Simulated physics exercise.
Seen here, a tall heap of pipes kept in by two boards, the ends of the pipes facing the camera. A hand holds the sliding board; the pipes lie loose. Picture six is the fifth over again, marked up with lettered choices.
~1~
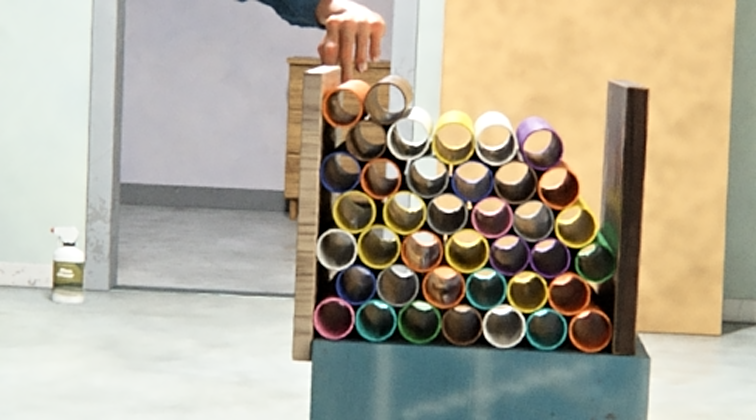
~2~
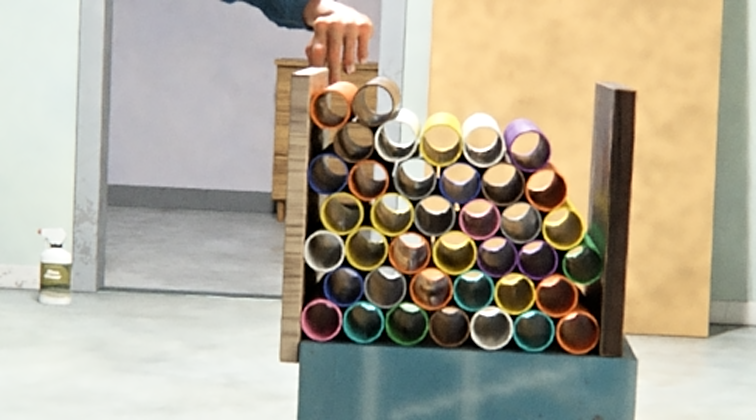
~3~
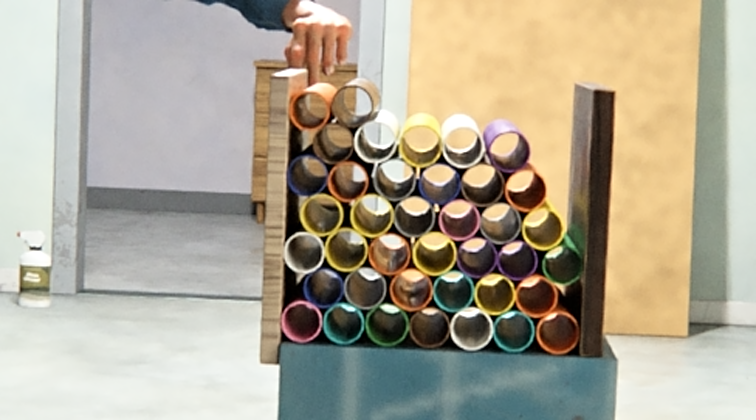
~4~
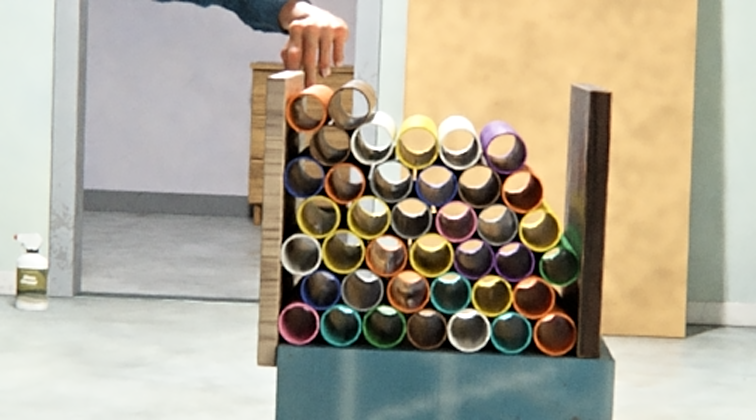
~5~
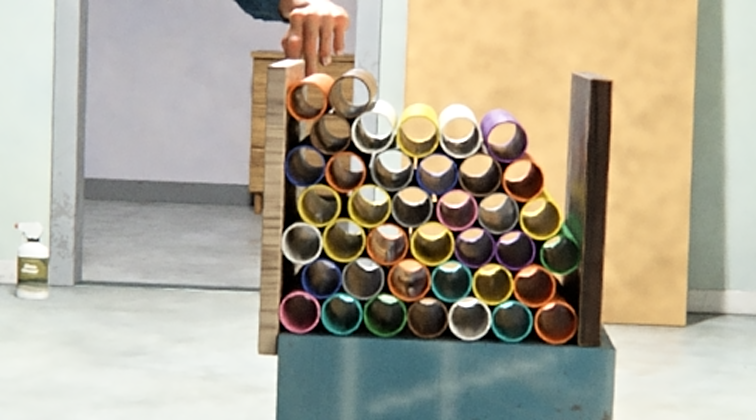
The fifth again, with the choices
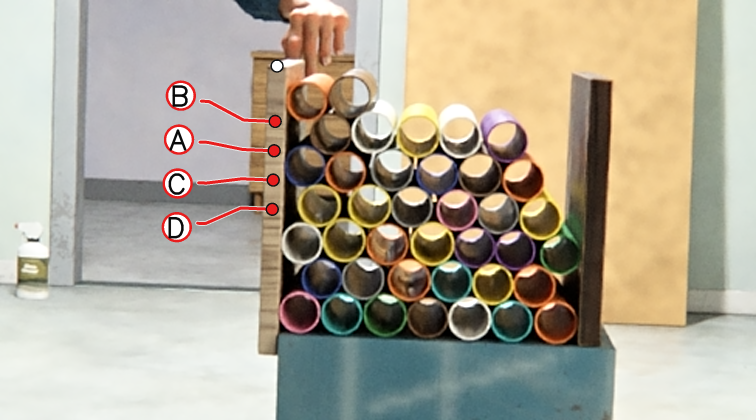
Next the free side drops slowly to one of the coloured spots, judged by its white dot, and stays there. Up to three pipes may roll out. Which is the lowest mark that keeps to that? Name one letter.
Down to C.
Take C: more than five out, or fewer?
At C, fewer than five.
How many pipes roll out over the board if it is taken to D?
The count is four.
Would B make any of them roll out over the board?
No, at B.
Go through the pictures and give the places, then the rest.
A pink pipe (492, 217); a brown pipe (366, 140); an orange pipe (343, 108), in the first frame.
An orange pipe (330, 109); side board (308, 204), in the second frame.
A pink pipe (301, 322); a turquoise pipe (513, 331), in the third frame.
An orange pipe (409, 291); an orange pipe (533, 298), in the fourth frame.
A grey pipe (412, 207); a pink pipe (457, 210); a brown pipe (331, 134), in the fifth frame.
On the marked copy, A at (275, 151); B at (276, 121); C at (274, 180); D at (273, 210); the white dot at (277, 66).
With C. Early on, top of the board (286, 122).
Further on, top of the board (284, 180).
At the end, top of the board (284, 180), one out over the board.
As for the rest, A none out over the board; B none out over the board; D four out over the board.
